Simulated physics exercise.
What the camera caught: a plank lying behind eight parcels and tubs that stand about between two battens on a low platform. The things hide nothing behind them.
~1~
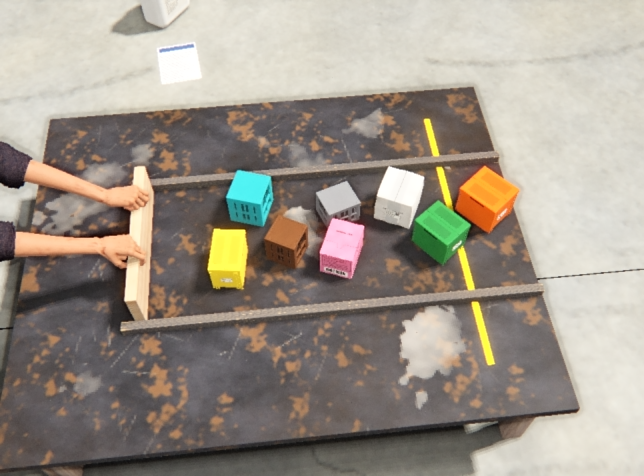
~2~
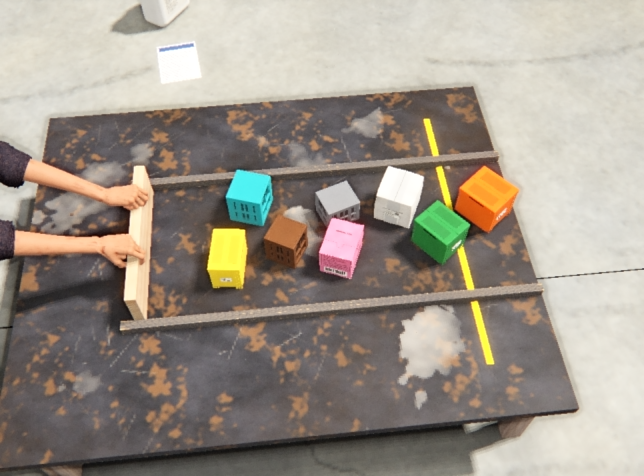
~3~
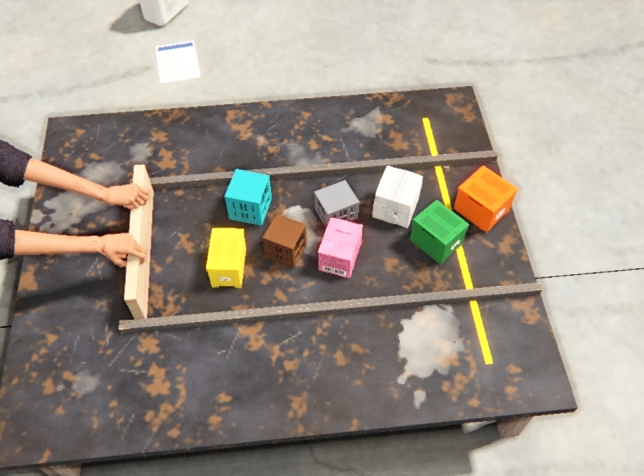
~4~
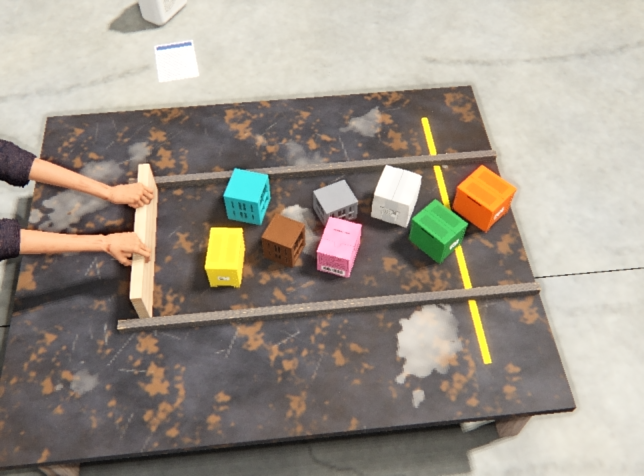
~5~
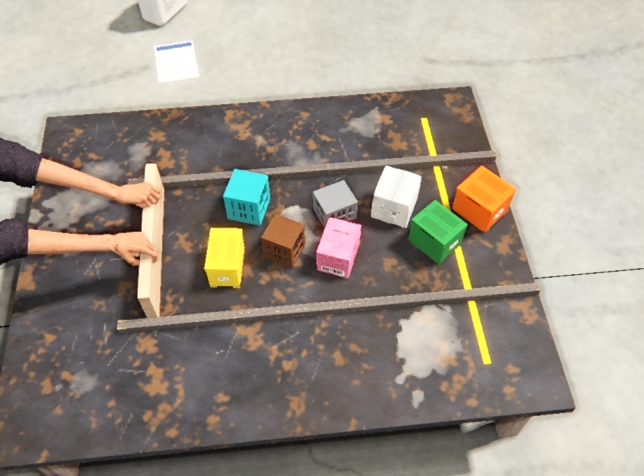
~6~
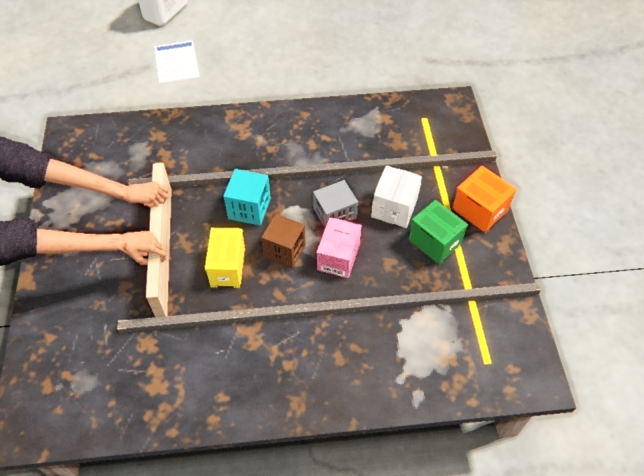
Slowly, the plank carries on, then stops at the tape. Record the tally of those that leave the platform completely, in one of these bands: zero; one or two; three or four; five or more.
Three, or at most four, fall.
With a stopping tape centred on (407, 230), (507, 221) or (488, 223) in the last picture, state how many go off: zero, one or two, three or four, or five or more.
Taking them in turn, 1 or 2; five or more; five or over.
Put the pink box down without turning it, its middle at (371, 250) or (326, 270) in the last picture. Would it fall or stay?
Place by place, it stays put; stays put.
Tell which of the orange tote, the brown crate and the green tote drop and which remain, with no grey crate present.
The orange tote? It drops away. The brown crate? It hangs in there. The green tote? It drops away.
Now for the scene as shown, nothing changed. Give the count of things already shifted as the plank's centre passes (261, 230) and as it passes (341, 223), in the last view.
Moved so far: 4, then 7.
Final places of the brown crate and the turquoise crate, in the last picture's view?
In order, first (500, 217), then (461, 176).
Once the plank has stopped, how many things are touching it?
2 end up touching it.
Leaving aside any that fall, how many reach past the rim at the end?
1 overhanging.
Soon after, none off yet; orange tote at rest near (483, 200); green tote at rest near (437, 233); white parcel at rest near (396, 197).
After that, none off yet; orange tote at rest near (483, 200); green tote displaced a little near (453, 232); white parcel displaced a little near (413, 198).
And then, none off yet; orange tote tilting a little near (525, 190); green tote displaced well along near (514, 228); white parcel displaced well along near (482, 193).
In the end, the number that fall off is three or four; gone, pink box, white parcel, green tote and orange tote.
